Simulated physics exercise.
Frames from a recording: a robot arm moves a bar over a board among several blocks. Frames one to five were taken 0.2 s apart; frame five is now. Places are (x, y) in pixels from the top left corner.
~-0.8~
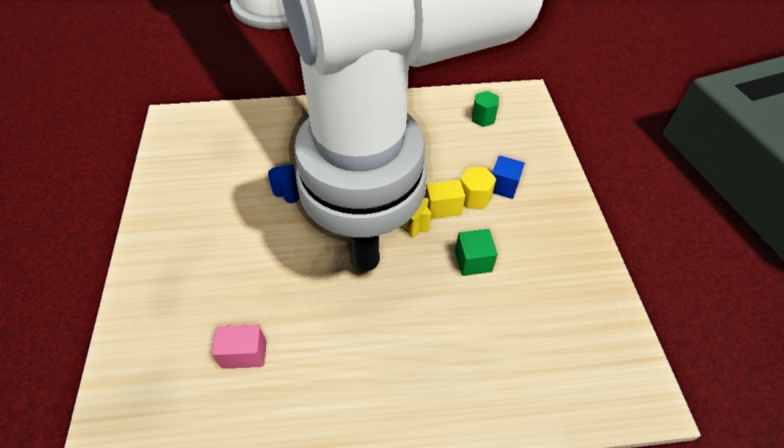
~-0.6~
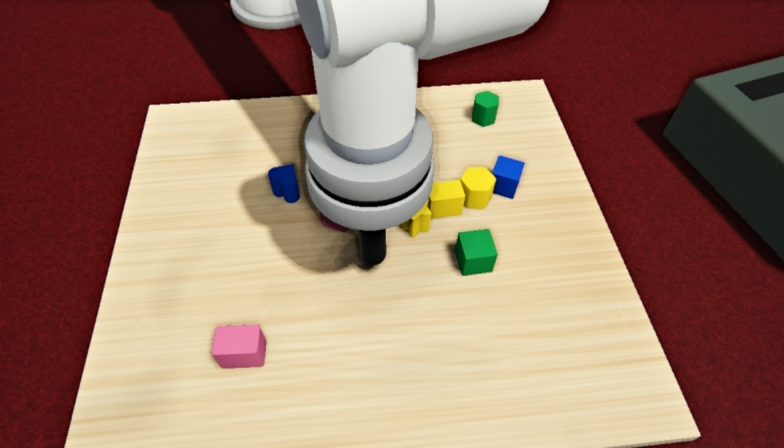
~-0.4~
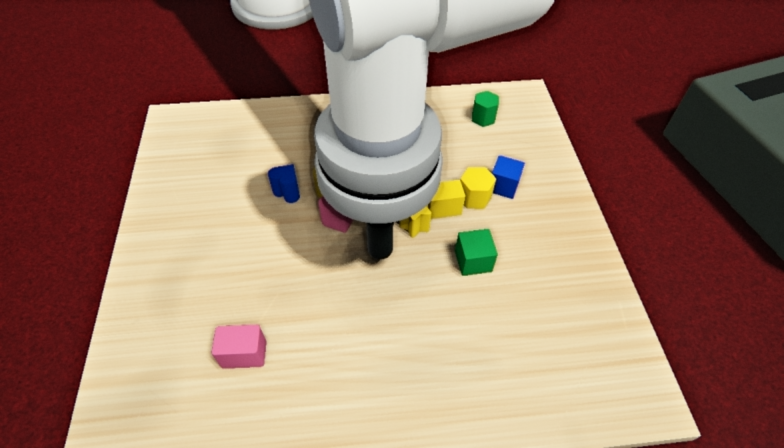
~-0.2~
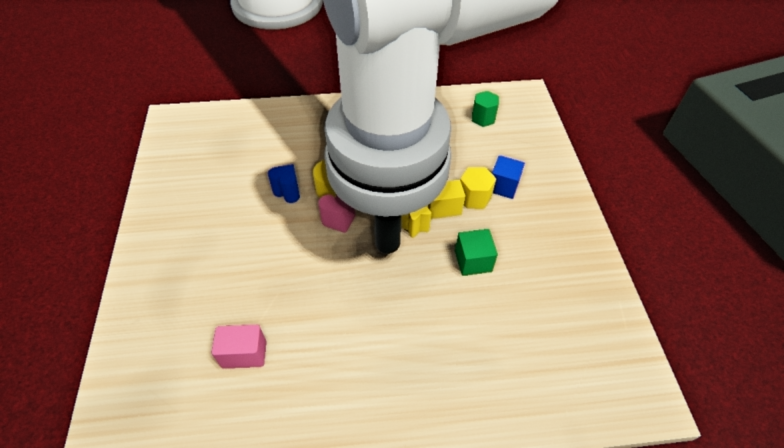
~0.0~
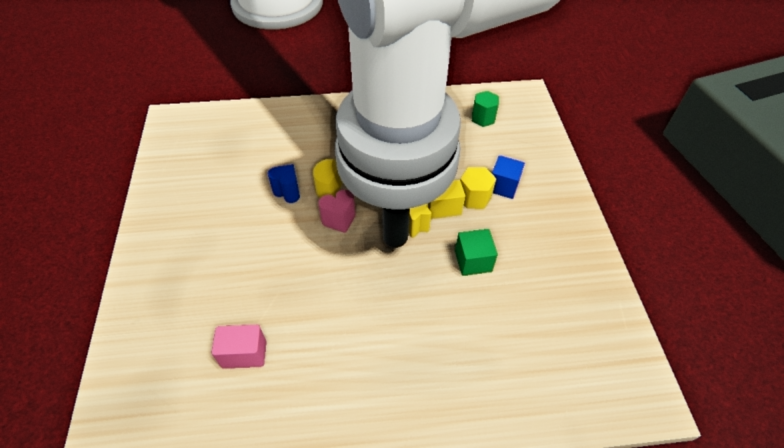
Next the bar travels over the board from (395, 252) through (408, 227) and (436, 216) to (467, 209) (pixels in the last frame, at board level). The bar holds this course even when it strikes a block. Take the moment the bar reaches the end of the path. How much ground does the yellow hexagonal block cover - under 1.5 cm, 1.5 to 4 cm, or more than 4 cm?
The under 1.5 cm band.
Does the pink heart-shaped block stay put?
My answer is yes.
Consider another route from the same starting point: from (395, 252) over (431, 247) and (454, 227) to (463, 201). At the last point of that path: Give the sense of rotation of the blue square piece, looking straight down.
The block spins clockwise.
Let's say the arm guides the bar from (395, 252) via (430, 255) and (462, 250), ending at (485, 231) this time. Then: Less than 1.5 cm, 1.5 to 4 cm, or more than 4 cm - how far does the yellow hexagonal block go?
Covers under 1.5 cm.
On the path given first. One third of the way, bar at (408, 213); yellow star block at (424, 195); yellow rectangle at (451, 181); yellow hexagonal block at (483, 176), turned 25° clockwise; blue square piece at (513, 167).
Two thirds of the way, bar at (438, 202); yellow star block at (429, 181), turned 70° anticlockwise; yellow rectangle at (451, 168), turned 40° clockwise; yellow hexagonal block at (486, 174), turned 40° clockwise; blue square piece at (516, 167), turned 20° anticlockwise.
At the end, bar at (470, 196); pink heart-shaped block in place; yellow star block at (431, 181), turned 80° anticlockwise; yellow rectangle at (451, 167), turned 45° clockwise; yellow hexagonal block at (486, 174), turned 40° clockwise; blue square piece at (516, 167), turned 20° anticlockwise.
